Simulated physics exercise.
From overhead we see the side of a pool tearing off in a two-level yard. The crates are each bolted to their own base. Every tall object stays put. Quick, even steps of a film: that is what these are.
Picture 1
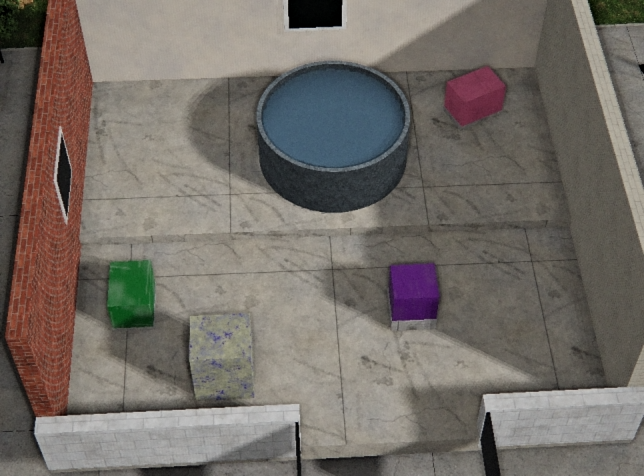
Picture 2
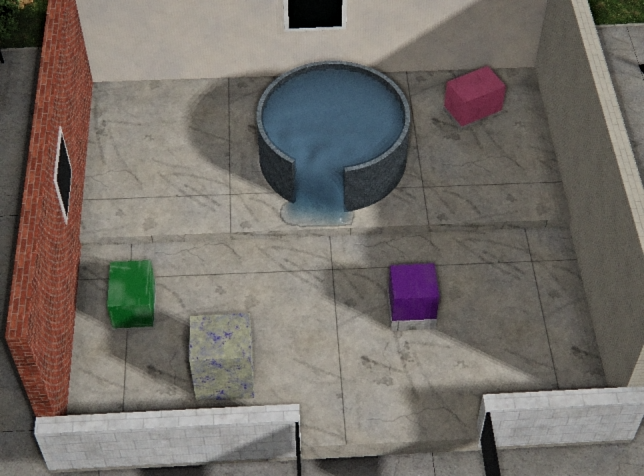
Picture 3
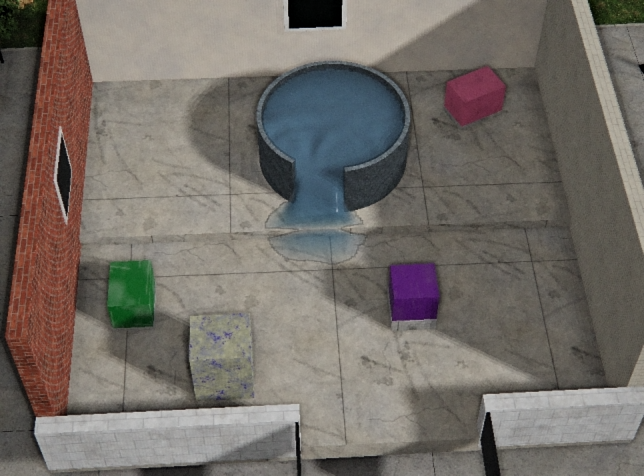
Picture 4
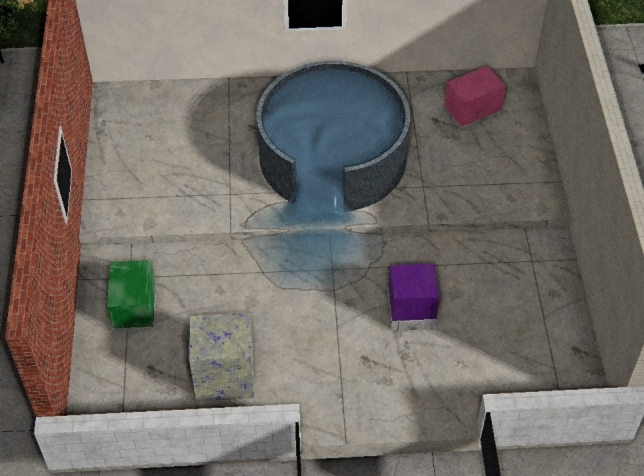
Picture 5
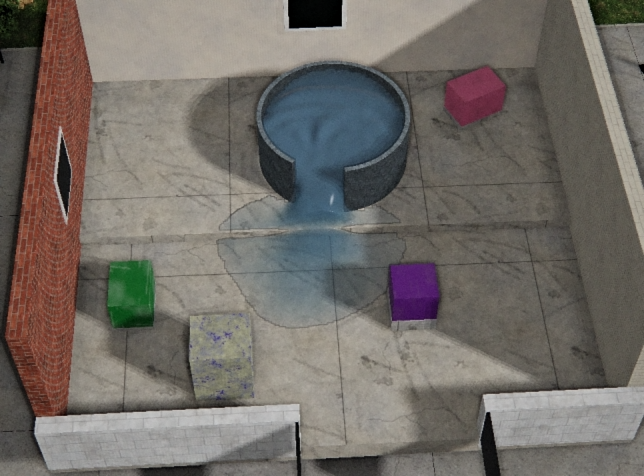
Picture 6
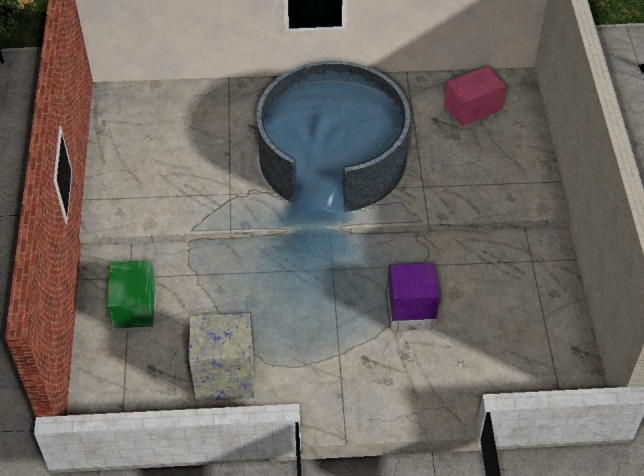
A round stone tank of still water opened at its front side, and the water poured out through the gap, spreading across the paved yard in a widening pool between the green and purple boxes.
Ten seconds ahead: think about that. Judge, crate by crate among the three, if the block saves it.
One by one: As for the green crate it's moistened by the water; as for the purple crate it's untouched by the water; as for the pink crate it's untouched by the water.
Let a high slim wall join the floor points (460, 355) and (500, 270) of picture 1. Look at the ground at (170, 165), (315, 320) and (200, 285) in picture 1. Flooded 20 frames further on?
One by one: Spared, soaked, soaked.
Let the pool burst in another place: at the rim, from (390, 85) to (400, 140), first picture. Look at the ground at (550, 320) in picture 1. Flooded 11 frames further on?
Status of the point: Soaked.
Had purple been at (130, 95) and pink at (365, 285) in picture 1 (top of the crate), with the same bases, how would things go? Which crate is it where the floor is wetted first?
I'd say the pink one comes first.
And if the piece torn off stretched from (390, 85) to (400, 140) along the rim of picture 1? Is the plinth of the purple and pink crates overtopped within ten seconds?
In that case the purple one is never flooded and the pink one is flooded.
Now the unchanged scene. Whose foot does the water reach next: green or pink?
Note: The green-painted one is first.
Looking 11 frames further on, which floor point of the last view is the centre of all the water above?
I'd place it roughly at (306, 217).
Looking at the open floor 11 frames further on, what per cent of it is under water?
I'd say close to 40 per cent.
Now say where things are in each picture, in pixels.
In the first picture, still water in the round tank at (333, 118).
In the second picture, the front is at (348, 222), out from the gap at (319, 195).
In the third picture, water pours out at (319, 196) and has run to (286, 254).
In the fourth picture, water pours out at (319, 197) and has run to (283, 283).
In the fifth picture, the front is at (281, 320), out from the gap at (319, 197).
In the sixth picture, the front is at (274, 360), out from the gap at (319, 196).
A moment on, water covers 30 % of the floor; the green crate water round its plinth, the purple crate water round its plinth, the pink crate not reached.
Next, water covers 40 % of the floor; the green crate water round its plinth, the purple crate water round its plinth, the pink crate not reached.
Then, water covers 40 % of the floor; the green crate water round its plinth, the purple crate water round its plinth, the pink crate not reached.
Later, water covers 45 % of the floor; the green crate water round its plinth, the purple crate water round its plinth, the pink crate not reached.
In the end, water covers 55 % of the floor; the green crate was topped, the purple crate stayed above the water, the pink crate stayed above the water.
